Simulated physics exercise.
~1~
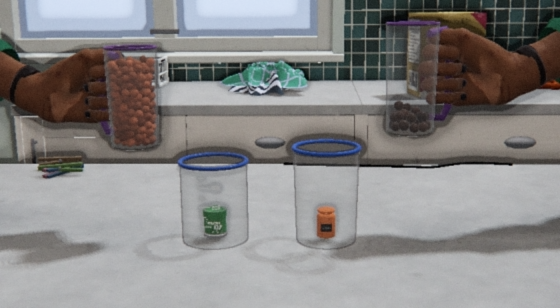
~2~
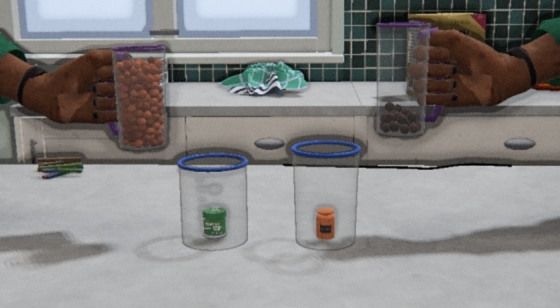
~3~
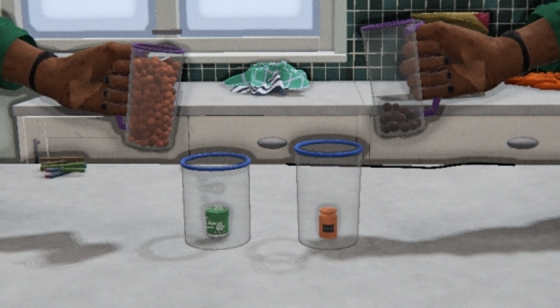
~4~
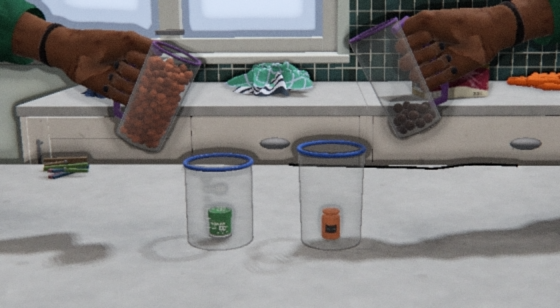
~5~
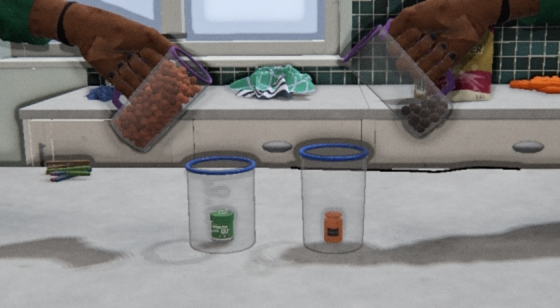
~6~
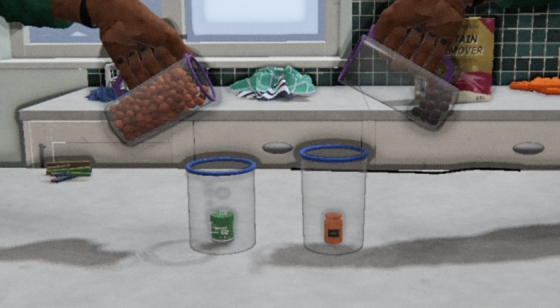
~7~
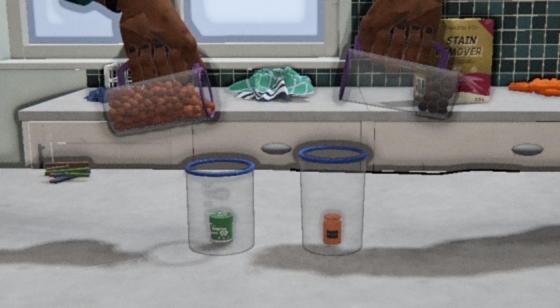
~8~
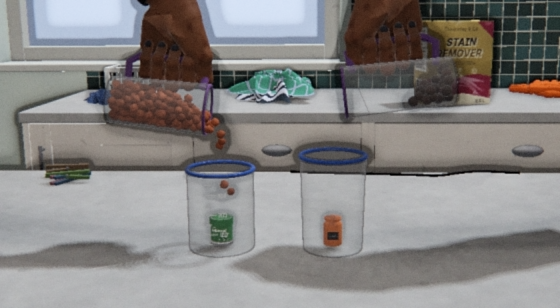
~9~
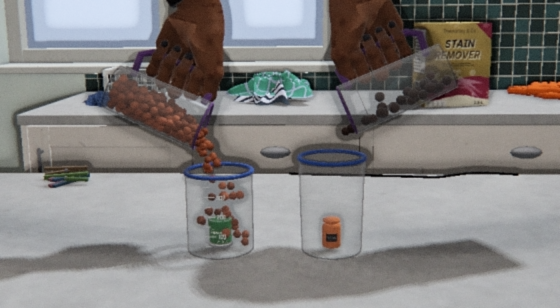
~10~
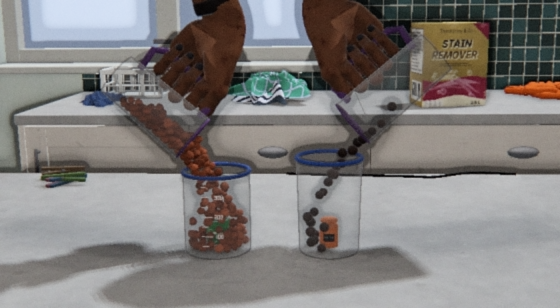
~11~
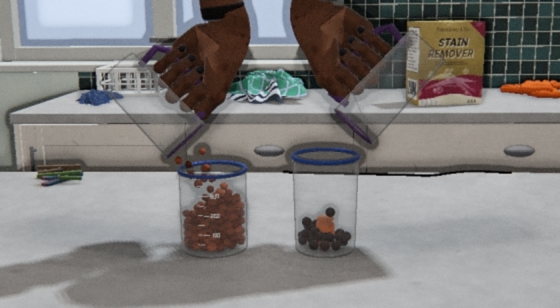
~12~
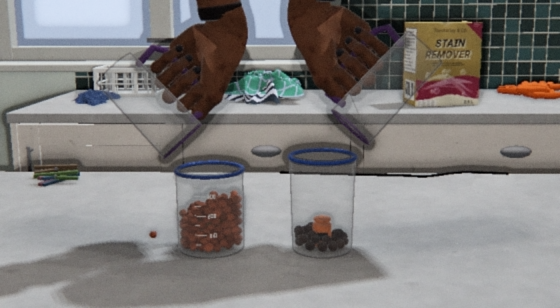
On a pale kitchen counter seen from the front, with drawers, a tiled wall and a crumpled green-and-white cloth behind, two clear containers with blue rims stand side by side, a small green object in the left and an orange one in the right. Two hands hold clear cups above them, the left full of reddish-brown balls, the right holding fewer dark ones. The hands tip the cups inward, and the left begins spilling first. Both then pour until empty. The brown balls bury the green object, a stray lies on the counter, and the orange top still shows above the dark balls.
